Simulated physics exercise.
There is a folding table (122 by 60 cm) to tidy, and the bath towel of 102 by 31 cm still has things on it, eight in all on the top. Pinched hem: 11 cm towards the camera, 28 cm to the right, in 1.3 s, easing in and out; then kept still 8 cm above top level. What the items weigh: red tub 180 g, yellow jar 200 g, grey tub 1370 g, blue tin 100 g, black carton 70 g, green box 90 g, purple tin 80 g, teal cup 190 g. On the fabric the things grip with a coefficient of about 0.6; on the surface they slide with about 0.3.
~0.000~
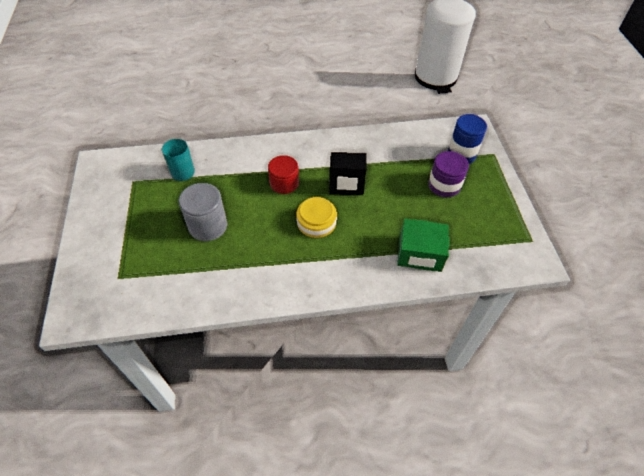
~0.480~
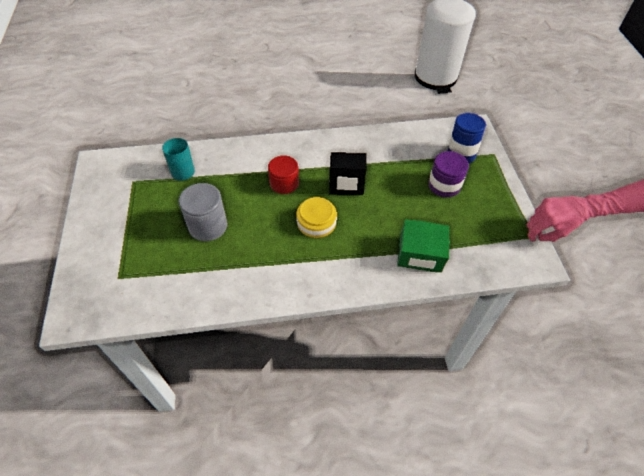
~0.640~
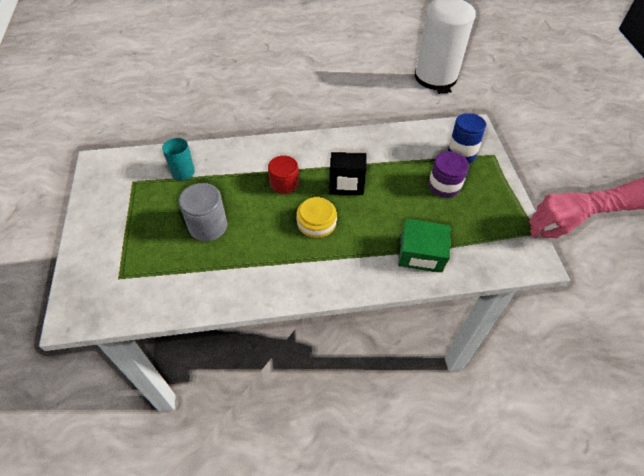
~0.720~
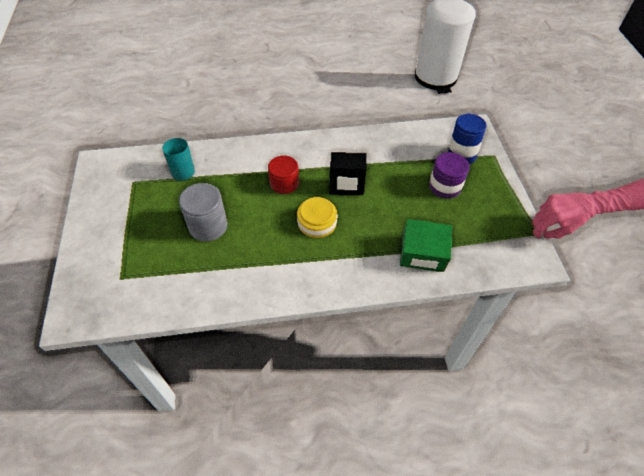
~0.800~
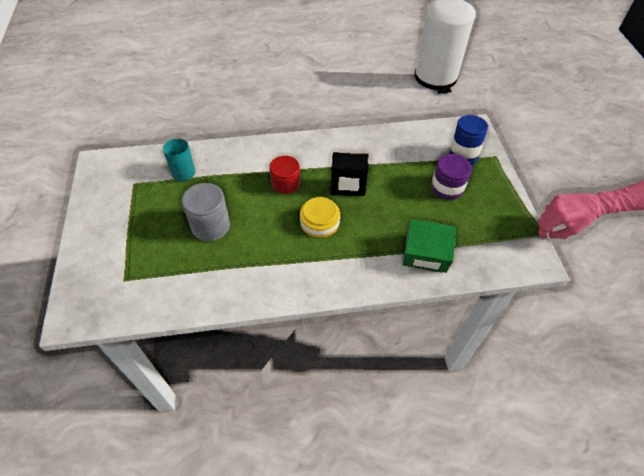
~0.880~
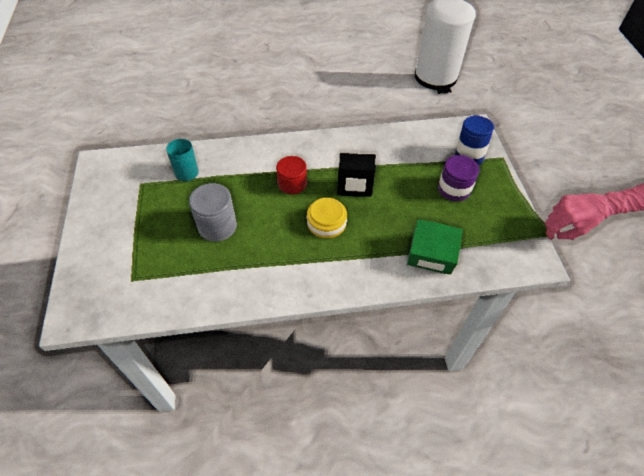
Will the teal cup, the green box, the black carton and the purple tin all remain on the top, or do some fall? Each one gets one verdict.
Outcome: The teal cup remains on top, the green box falls, the black carton remains on top, the purple tin falls.
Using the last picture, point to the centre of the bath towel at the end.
The middle ends up near pixel (444, 228).
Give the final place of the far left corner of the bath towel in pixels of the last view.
That corner settles near pixel (248, 185) in the last view.
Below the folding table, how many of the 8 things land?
The count is 2.
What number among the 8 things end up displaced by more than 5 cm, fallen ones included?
Tally: 7.
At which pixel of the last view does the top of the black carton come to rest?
Around (478, 178).
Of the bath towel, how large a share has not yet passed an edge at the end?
About 75 per cent.
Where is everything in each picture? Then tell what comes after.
Teal cup (175, 148); green box (426, 236); black carton (348, 160); purple tin (452, 163); bath towel corners (118, 279) (133, 182) (494, 154) (533, 242), in the first picture.
Blue tin (471, 123); bath towel corners (118, 279) (133, 182); grip (535, 239), in the second picture.
Bath towel corners (118, 280) (133, 182); grip (538, 235), in the third picture.
Bath towel corners (120, 280) (132, 182); grip (541, 235), in the fourth picture.
Blue tin (474, 125); black carton (350, 160); grey tub (202, 198); bath towel corners (124, 282) (133, 184); grip (546, 236), in the fifth picture.
Teal cup (179, 148); green box (438, 238); black carton (357, 161); purple tin (462, 167); bath towel corners (131, 282) (140, 184) (503, 158); grip (554, 237), in the sixth picture.
By 1.1 s, 95 % of the bath towel is still over the top; purple tin 11 cm off its start, black carton 11 cm off its start, green box 9 cm off its start.
By 1.4 s, 85 % of the bath towel is still over the top; purple tin 22 cm off its start, black carton 21 cm off its start, green box 19 cm off its start.
By 1.7 s, 80 % of the bath towel is still over the top; purple tin 31 cm off its start at (563, 200), black carton 29 cm off its start at (463, 177), green box on its side, 26 cm off its start at (534, 278).
By 1.9 s, 75 % of the bath towel is still over the top; purple tin over the edge, black carton 32 cm off its start, green box over the edge.
By 3.5 s, 75 % of the bath towel is still over the top; purple tin over the edge, green box over the edge, black carton 32 cm off its start at (478, 178), teal cup 4 cm off its start at (191, 148).
